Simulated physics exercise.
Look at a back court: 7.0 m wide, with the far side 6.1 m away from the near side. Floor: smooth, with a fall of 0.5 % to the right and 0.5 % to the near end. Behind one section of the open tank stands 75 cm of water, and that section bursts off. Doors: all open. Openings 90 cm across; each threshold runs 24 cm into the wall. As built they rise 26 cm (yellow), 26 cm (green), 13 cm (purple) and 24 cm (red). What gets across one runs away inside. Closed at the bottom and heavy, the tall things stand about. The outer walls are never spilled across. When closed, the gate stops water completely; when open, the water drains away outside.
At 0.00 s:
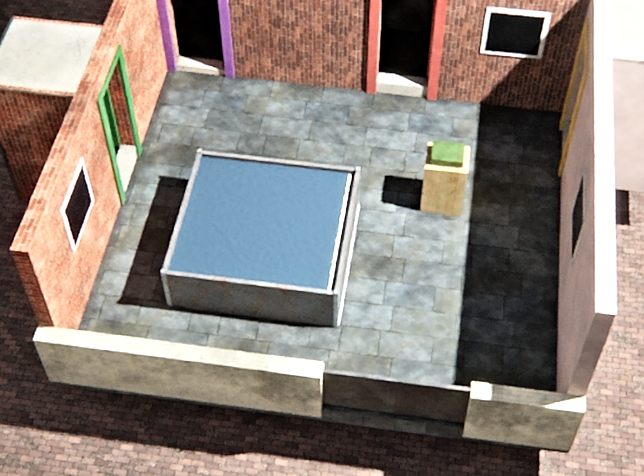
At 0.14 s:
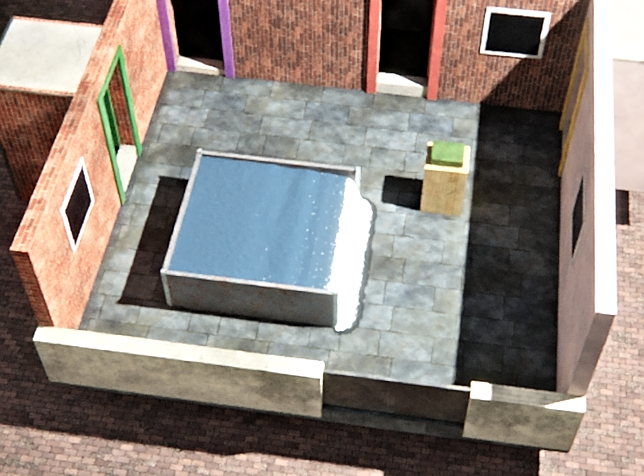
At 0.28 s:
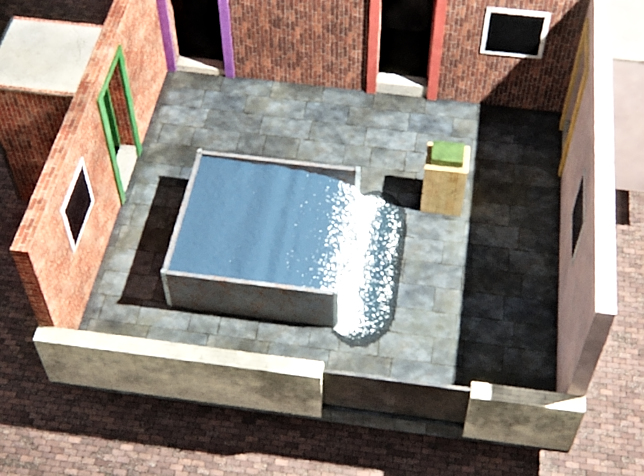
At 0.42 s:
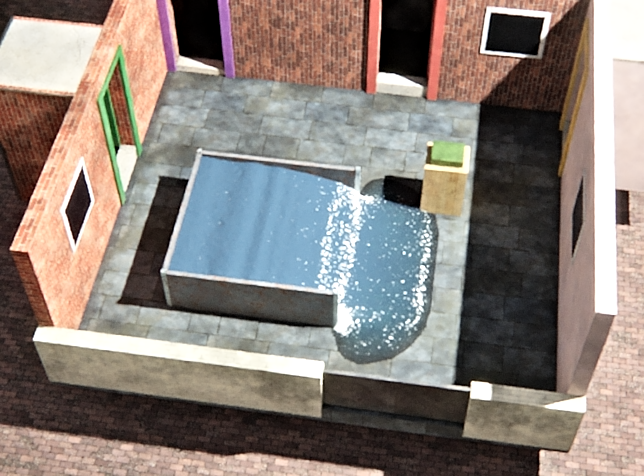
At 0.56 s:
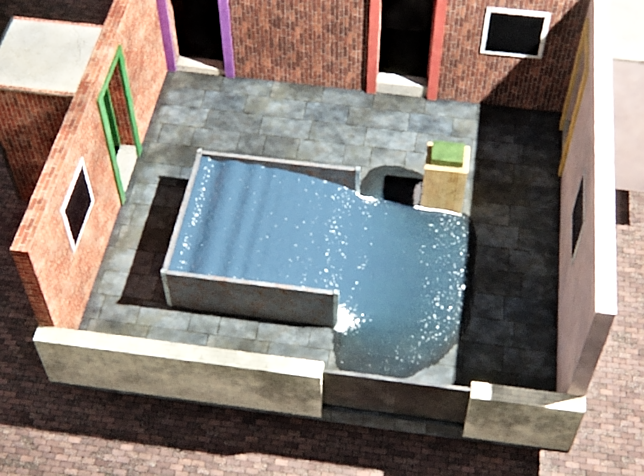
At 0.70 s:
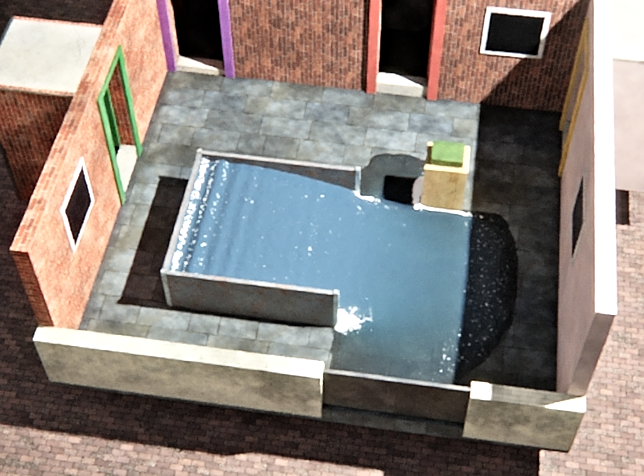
Open tank of still water losing its right side in a walled brick court, water pouring out and spreading across the paving.
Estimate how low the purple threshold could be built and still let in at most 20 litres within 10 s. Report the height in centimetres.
I would say 14 cm or so.
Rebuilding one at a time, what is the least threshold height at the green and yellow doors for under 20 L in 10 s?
You'd want some 14.5 cm at green and some 19 cm at yellow.
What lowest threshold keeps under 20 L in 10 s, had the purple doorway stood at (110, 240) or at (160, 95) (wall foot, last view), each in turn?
12.0 and 14.5 cm.
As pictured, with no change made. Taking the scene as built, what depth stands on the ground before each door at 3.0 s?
Centimetres: Yellow = 12, green = 0, purple = 0, red = 10.
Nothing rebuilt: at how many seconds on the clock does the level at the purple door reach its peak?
I'd guess close to 9.0 seconds.
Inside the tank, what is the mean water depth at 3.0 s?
18 cm, roughly.
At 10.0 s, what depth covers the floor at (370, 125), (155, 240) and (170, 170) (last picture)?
Ordered as asked: 6, 17, 16 cm.
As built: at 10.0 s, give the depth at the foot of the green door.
It comes to about 15.5 centimetres deep.
After 1.4 s water covers 35 % of the floor, deepest (45 cm) near (550, 250); it has not reached the purple door.
After 3.0 s water covers 50 % of the floor, deepest (44 cm) near (545, 424); it has not reached the purple door.
After 10.0 s water covers 100 % of the floor, deepest (20 cm) near (83, 318); 16 cm at the purple door, 26 litres in over its 13 cm threshold.
At the purple door as built, the water arrived by 4.7 s and peaked near 19 cm at 9.0 s.
With a threshold of 11 cm, 42 litres would have come in within the 10 s; with 15 cm, 13 litres. So under 20 litres takes about 14 cm.
